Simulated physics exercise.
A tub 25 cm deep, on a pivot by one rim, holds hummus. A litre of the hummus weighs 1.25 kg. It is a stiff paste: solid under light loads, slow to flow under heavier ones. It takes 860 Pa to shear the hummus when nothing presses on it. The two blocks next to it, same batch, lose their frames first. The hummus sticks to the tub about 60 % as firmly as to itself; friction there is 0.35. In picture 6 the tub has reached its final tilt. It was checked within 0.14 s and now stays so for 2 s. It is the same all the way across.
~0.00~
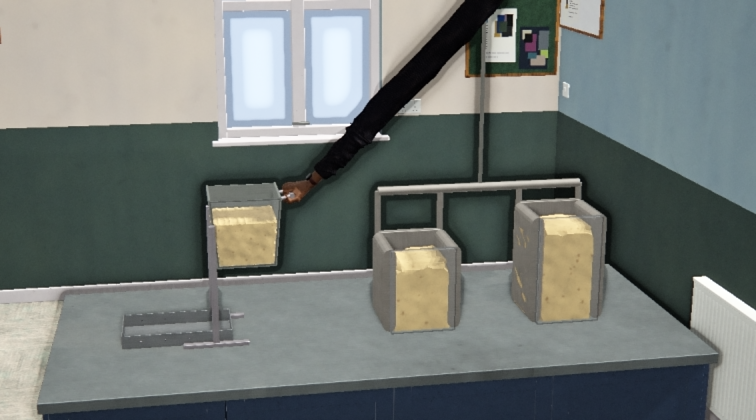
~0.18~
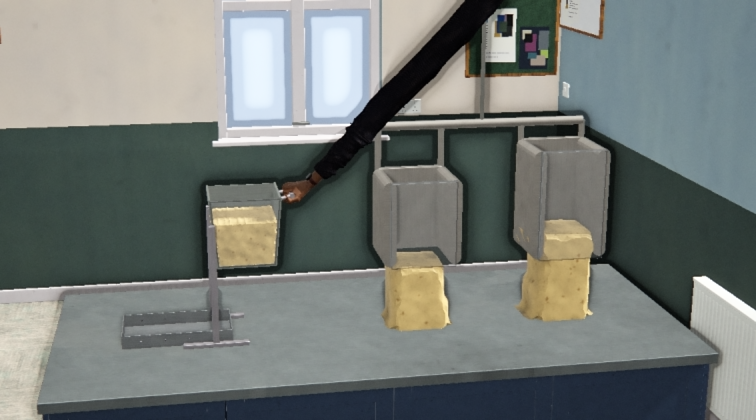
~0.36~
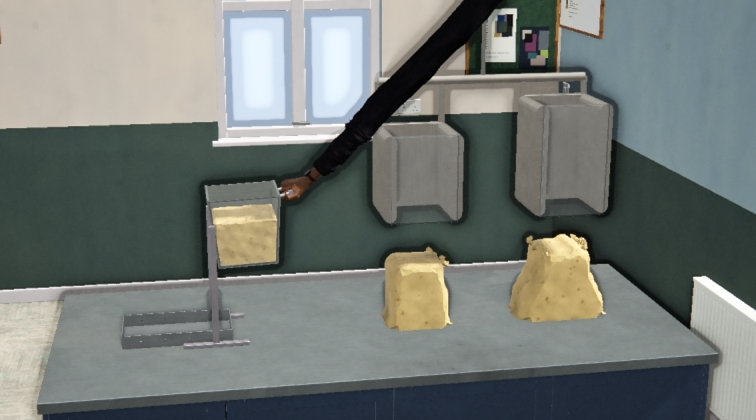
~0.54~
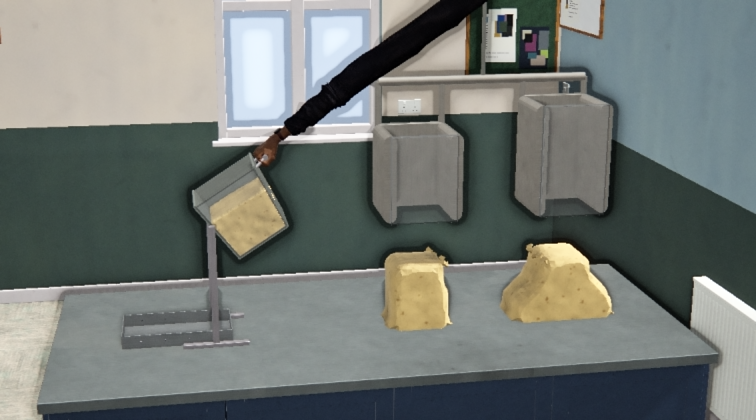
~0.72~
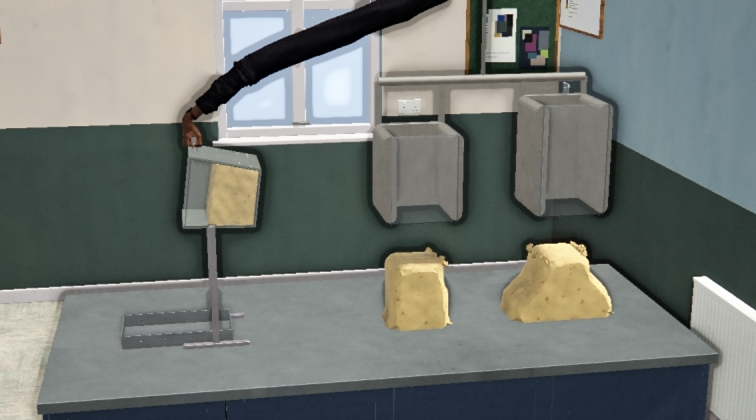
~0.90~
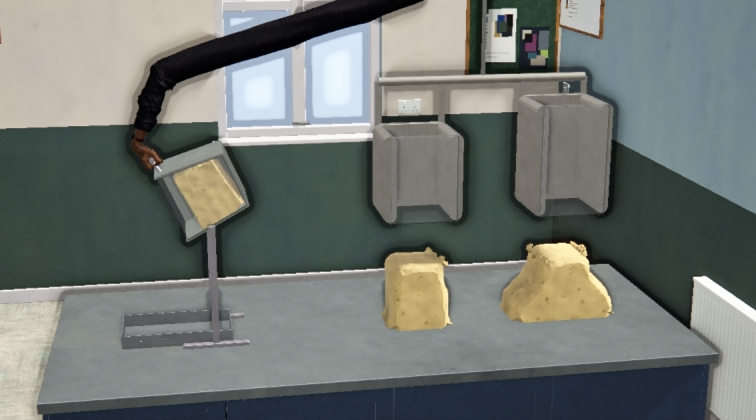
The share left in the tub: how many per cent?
About 0 %.
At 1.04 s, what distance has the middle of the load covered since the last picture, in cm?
Roughly 9 cm.
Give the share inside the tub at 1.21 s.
About 4 %.
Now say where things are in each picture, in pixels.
In the first frame, handle-side rim at (279, 198), tilt 0 degrees; crest of the hummus at (240, 223); block heights 27 cm, 37 cm (left to right).
In the second frame, handle-side rim at (279, 198), tilt 0 degrees; crest of the hummus at (240, 223); block heights 26 cm, 35 cm (left to right).
In the third frame, handle-side rim at (278, 196), tilt 2 degrees; crest of the hummus at (276, 220); block heights 25 cm, 29 cm (left to right).
In the fourth frame, handle-side rim at (253, 168), tilt 32 degrees; crest of the hummus at (265, 191); block heights 25 cm, 25 cm (left to right).
In the fifth frame, handle-side rim at (190, 159), tilt 83 degrees; crest of the hummus at (220, 165); block heights 25 cm, 25 cm (left to right).
In the sixth frame, handle-side rim at (156, 180), tilt 114 degrees; crest of the hummus at (212, 161); block heights 25 cm, 25 cm (left to right).
After 1.04 s, the tub is at 114 degrees and holds 85 %.
After 1.21 s, the tub is at 114 degrees and holds 4 %.
After 1.38 s, the tub is at 114 degrees and holds 0 %.
After 1.55 s, the tub is at 114 degrees and holds 0 %.
After 2.90 s, the tub is at 114 degrees and holds 0 %.
